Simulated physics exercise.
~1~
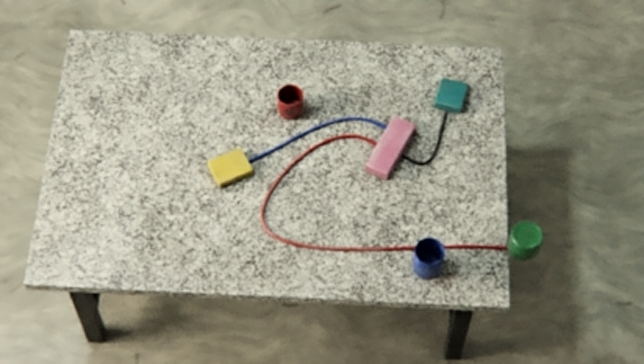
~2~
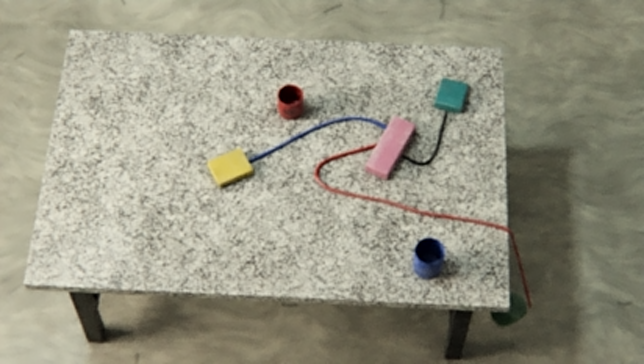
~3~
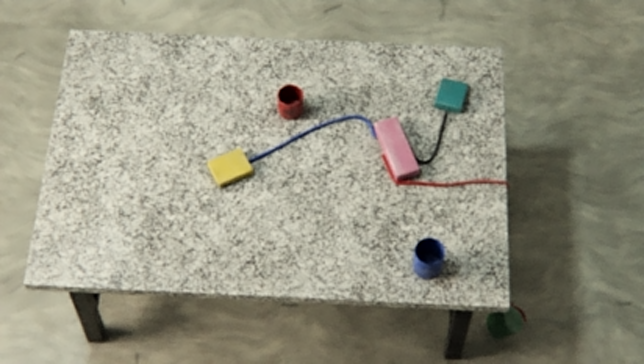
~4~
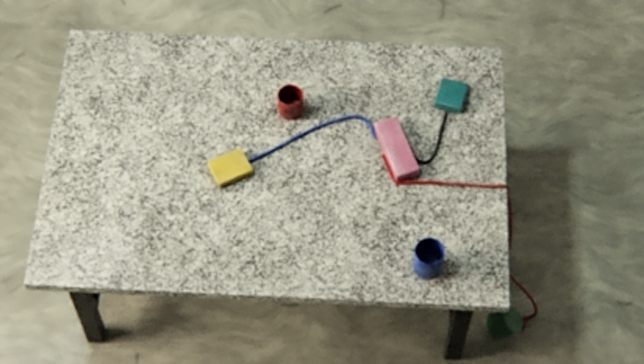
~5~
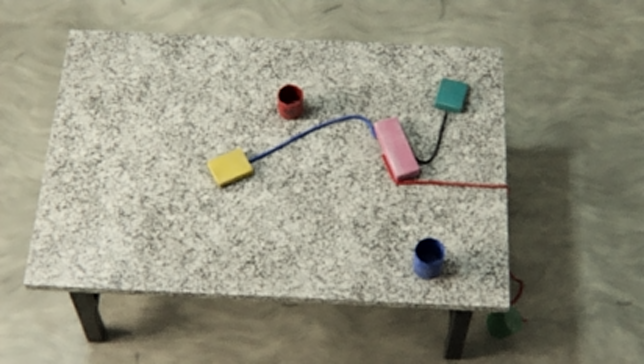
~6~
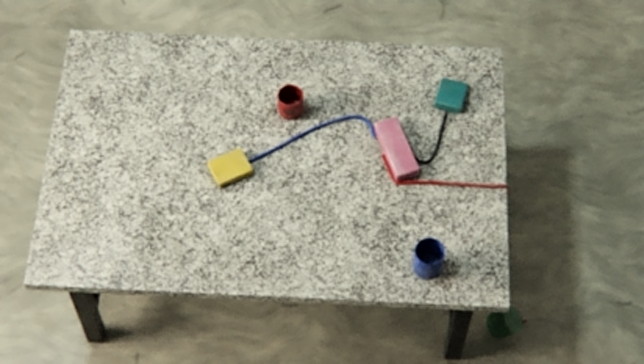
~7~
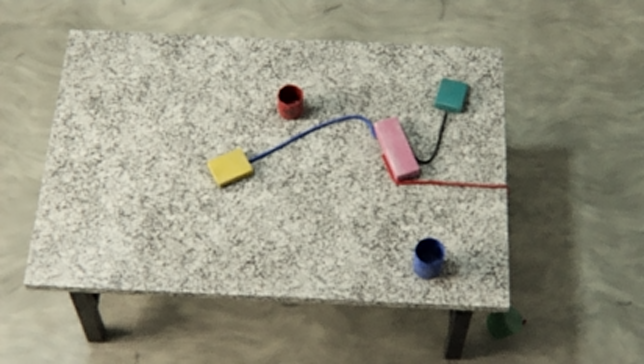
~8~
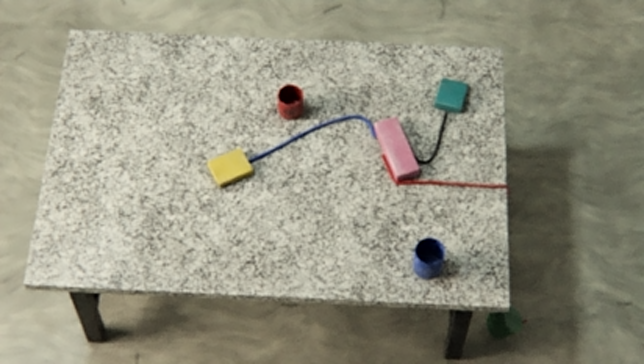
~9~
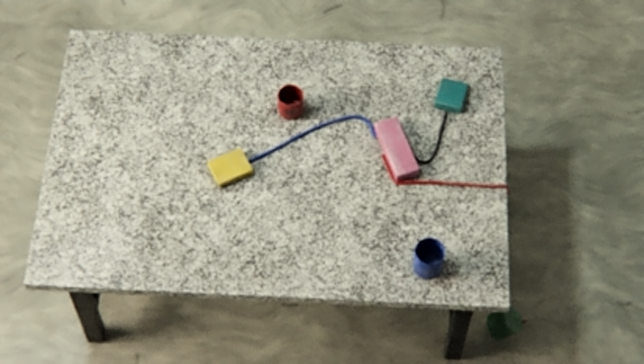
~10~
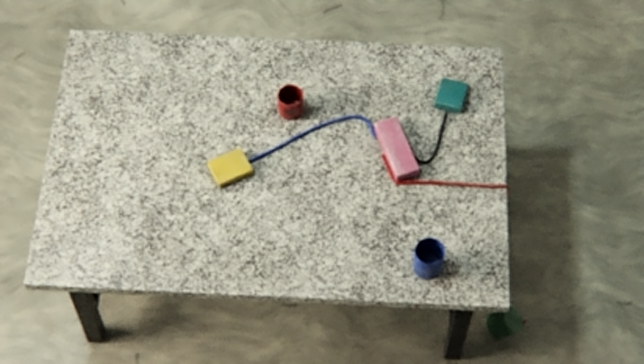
In this clip, a green object at the right edge of a speckled table drops off, pulling its red cable rightward and slightly turning the pink strip, and ends low beside the table leg, while the cups and the yellow and teal devices stay put.
